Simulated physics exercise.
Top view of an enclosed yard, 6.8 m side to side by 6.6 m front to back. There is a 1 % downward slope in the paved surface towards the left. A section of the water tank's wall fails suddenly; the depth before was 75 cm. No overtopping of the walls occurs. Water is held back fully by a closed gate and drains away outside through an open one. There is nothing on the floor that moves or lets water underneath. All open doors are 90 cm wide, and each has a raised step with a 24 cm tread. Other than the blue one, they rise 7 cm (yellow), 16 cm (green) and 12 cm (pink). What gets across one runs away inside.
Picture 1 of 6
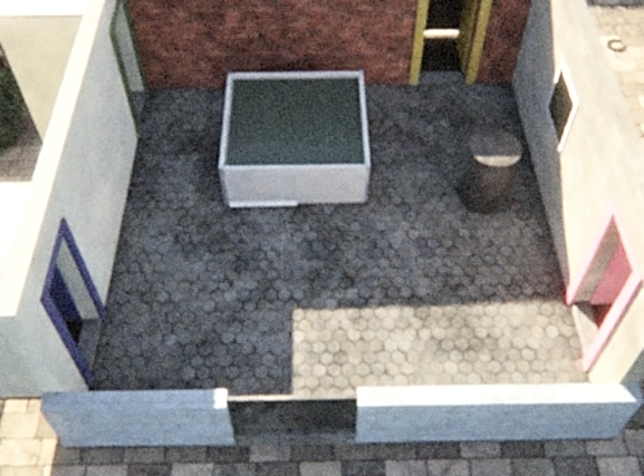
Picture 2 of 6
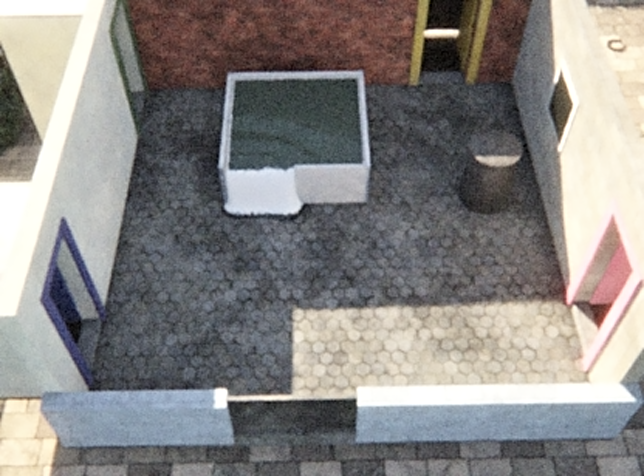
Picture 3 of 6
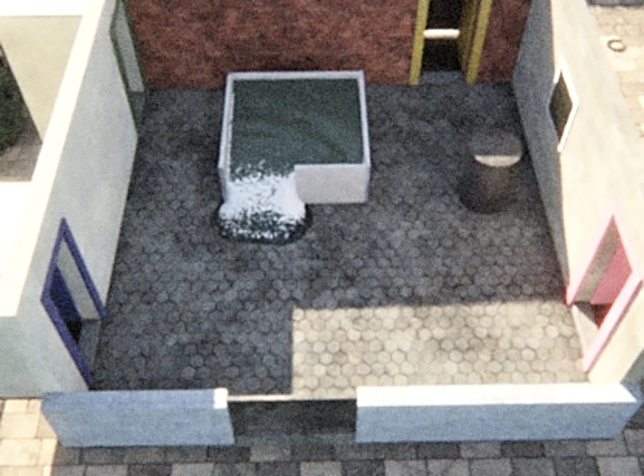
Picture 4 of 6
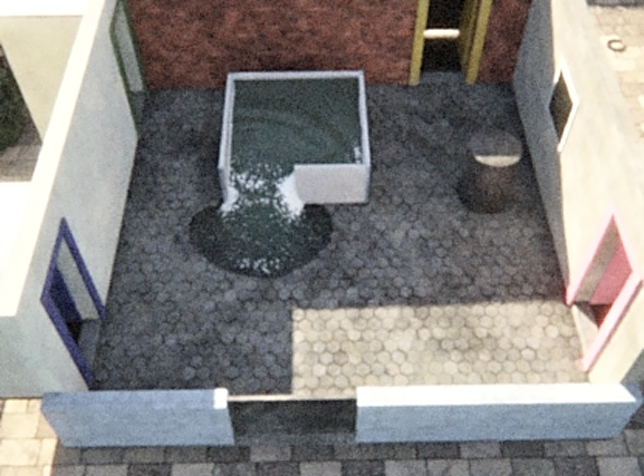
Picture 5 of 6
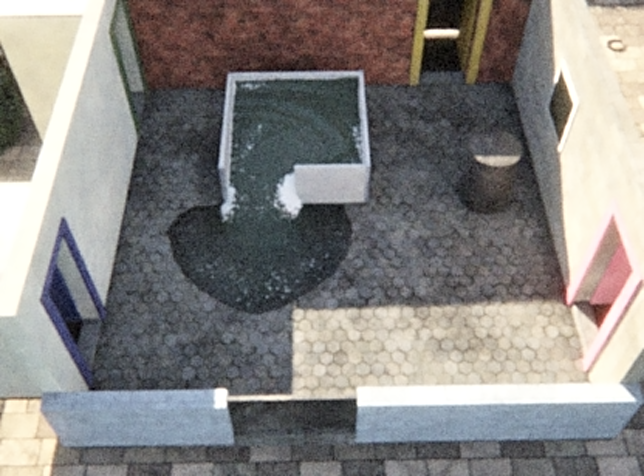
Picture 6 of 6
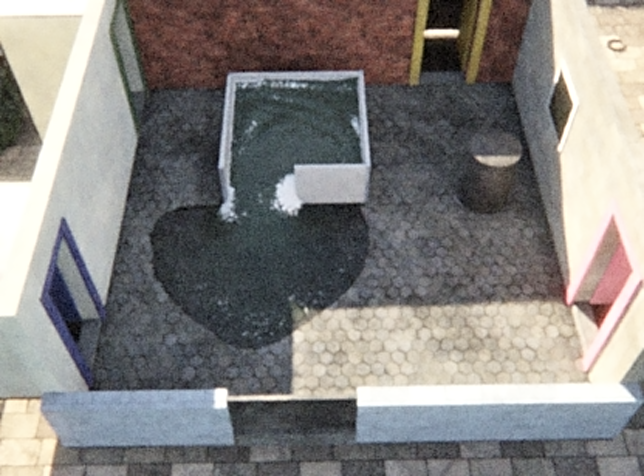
A raised water tank in a walled yard breaking open at its front wall, dark water pouring out and spreading across paving.
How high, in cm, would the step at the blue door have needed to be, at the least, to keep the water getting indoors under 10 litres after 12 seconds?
About 27 cm.
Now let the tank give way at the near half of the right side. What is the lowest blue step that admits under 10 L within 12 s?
You'd want it roughly 12.5 centimetres tall.
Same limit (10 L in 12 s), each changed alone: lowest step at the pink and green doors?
You'd want about 11.5 centimetres at pink and about 10.5 centimetres at green.
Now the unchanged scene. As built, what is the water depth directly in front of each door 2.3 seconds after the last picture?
Door by door in centimetres - blue 24, yellow 0, green 0, pink 0.
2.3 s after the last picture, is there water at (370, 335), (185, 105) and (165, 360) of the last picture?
Listed order - soaked through, unwetted, soaked through.
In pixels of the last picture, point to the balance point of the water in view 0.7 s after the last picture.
It lies near (281, 193) in the last picture.
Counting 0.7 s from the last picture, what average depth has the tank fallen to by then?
It averages close to 53 centimetres.
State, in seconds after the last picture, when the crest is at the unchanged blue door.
I'd say near 2.4 seconds.
Then, 0.7 s after the last picture water covers 35 % of the floor, deepest (43 cm) near (258, 209); 5 cm at the blue door, 0 litres in over its 8 cm step.
Then, 2.3 s after the last picture water covers 45 % of the floor, deepest (33 cm) near (206, 419); 24 cm at the blue door, 66 litres in over its 8 cm step.
Then, 11.3 s after the last picture water covers 100 % of the floor, deepest (15 cm) near (283, 90); 11 cm at the blue door, 266 litres in over its 8 cm step.
At the blue door as built, the water peaked near 24 cm, 2.3 s after the last picture.
With a step of 23 cm, 20 litres would have come in within the 12 s; with 31 cm, 4 litres. So under 10 litres takes about 27 cm.
